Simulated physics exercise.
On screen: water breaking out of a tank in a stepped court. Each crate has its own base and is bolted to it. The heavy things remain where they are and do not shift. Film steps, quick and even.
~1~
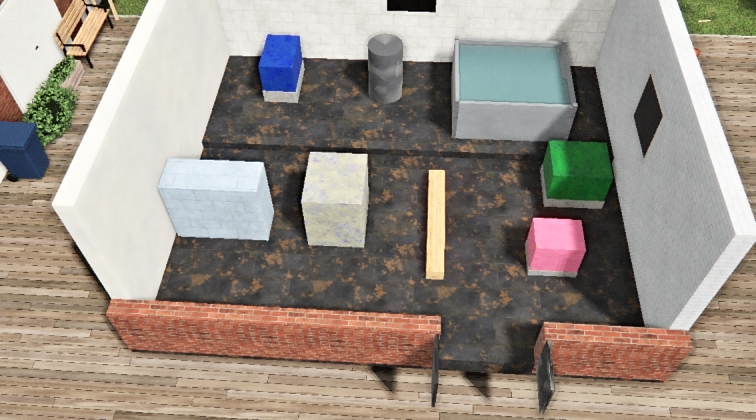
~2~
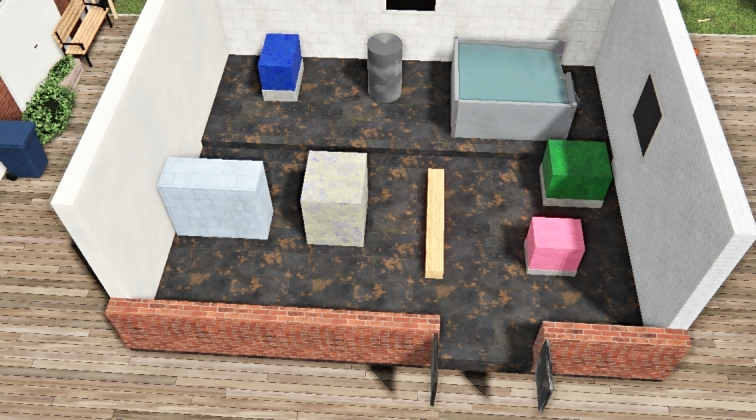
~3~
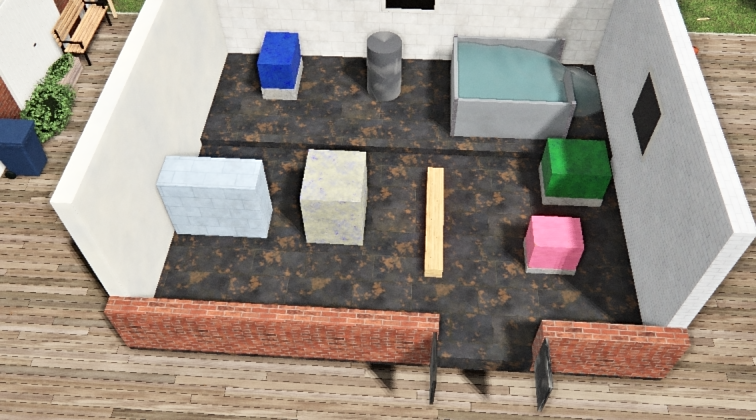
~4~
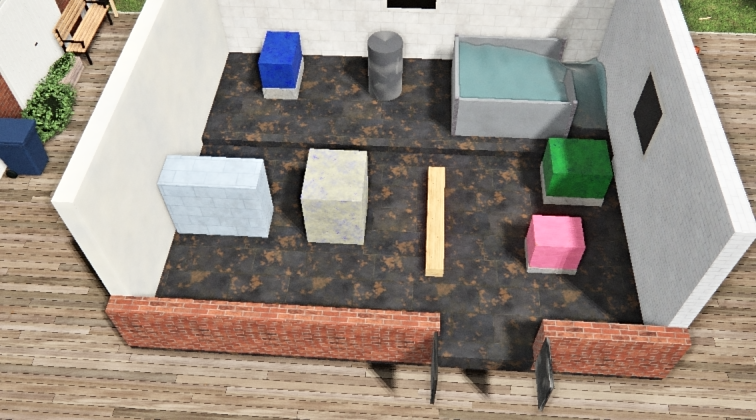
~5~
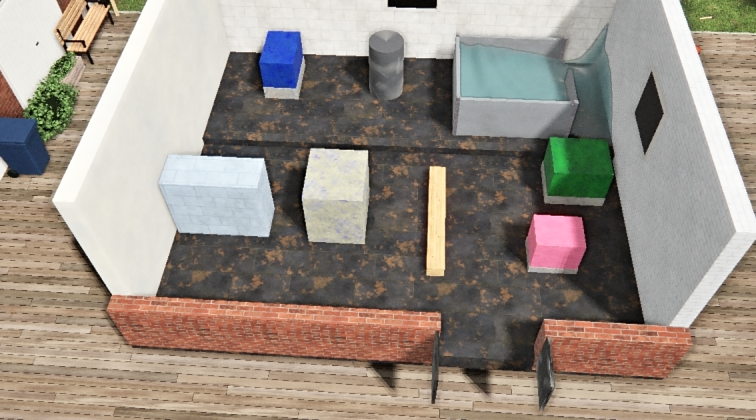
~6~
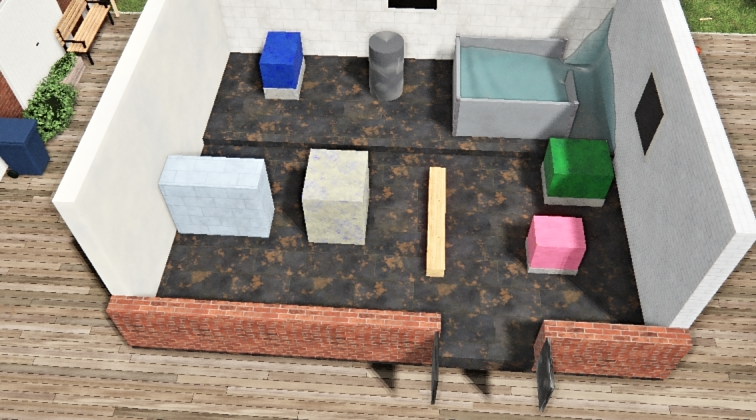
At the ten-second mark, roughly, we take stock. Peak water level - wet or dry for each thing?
My prediction: The pink crate never meets the water. The blue crate never meets the water. The green crate meets the water.
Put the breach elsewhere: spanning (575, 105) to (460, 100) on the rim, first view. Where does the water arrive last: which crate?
That would be the blue one.
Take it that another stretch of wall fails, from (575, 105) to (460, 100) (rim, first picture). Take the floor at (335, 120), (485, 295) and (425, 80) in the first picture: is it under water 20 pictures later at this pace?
Spot one spared, spot two inundated, spot three spared.
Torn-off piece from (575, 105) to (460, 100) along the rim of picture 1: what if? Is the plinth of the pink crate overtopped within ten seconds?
Pink: Flooded.
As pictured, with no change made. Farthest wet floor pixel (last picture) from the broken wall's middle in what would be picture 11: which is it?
Somewhere close to (631, 272).
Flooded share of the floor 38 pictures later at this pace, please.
That works out at 75 %.
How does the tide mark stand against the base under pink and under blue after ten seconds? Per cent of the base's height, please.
The first reaches around 70 in a hundred, the second around 80.
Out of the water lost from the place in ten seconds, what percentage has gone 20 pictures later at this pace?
My guess would be around 0 percent.
A moment on, water covers 10 % of the floor; the pink crate not reached, the blue crate not reached, the green crate water round its plinth.
Next, water covers 25 % of the floor; the pink crate water round its plinth, the blue crate water round its plinth, the green crate water round its plinth.
Then, water covers 45 % of the floor; the pink crate water round its plinth, the blue crate water round its plinth, the green crate water round its plinth.
Later, water covers 75 % of the floor; the pink crate water round its plinth, the blue crate water round its plinth, the green crate water round its plinth.
In the end, water covers 90 % of the floor; the pink crate stayed above the water, the blue crate stayed above the water, the green crate was topped.
